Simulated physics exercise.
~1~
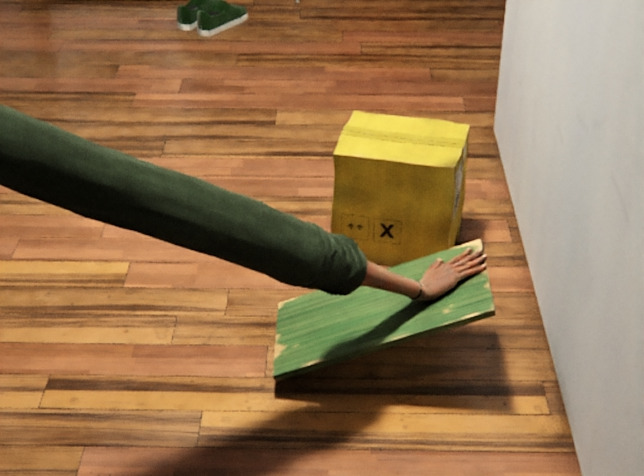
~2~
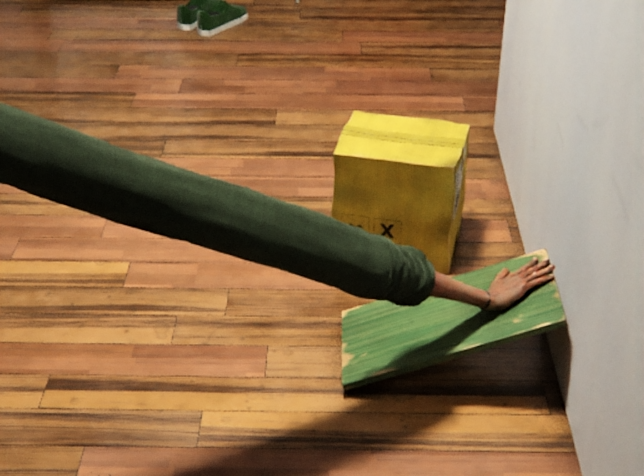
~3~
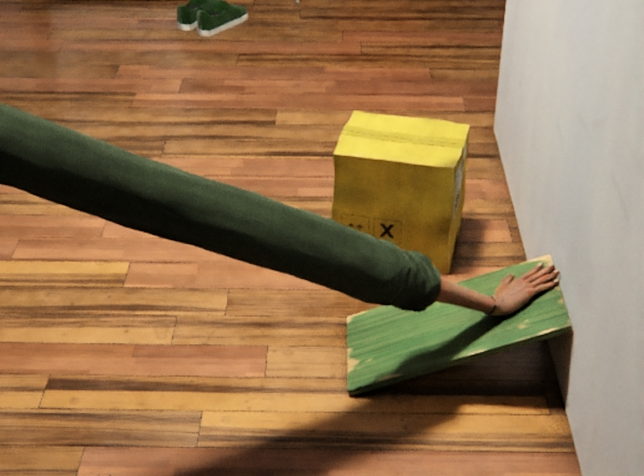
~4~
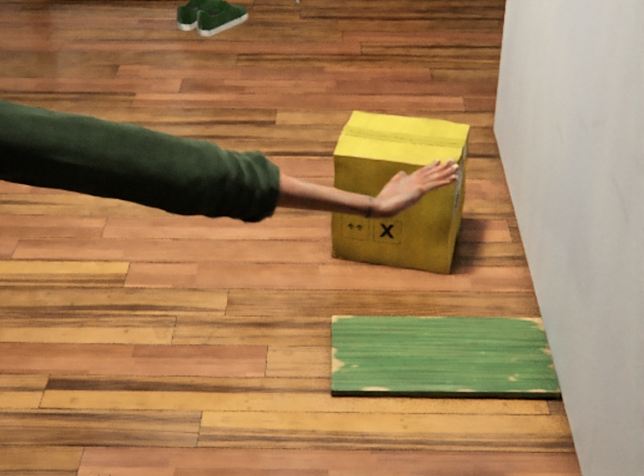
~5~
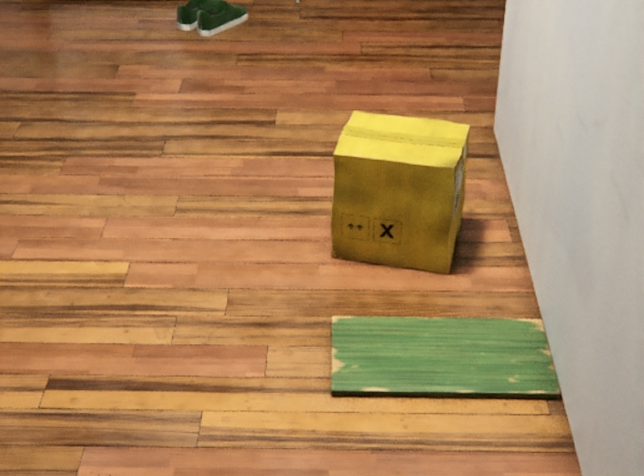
A hand leans a green board against the wall and lets go, and it slides flat.
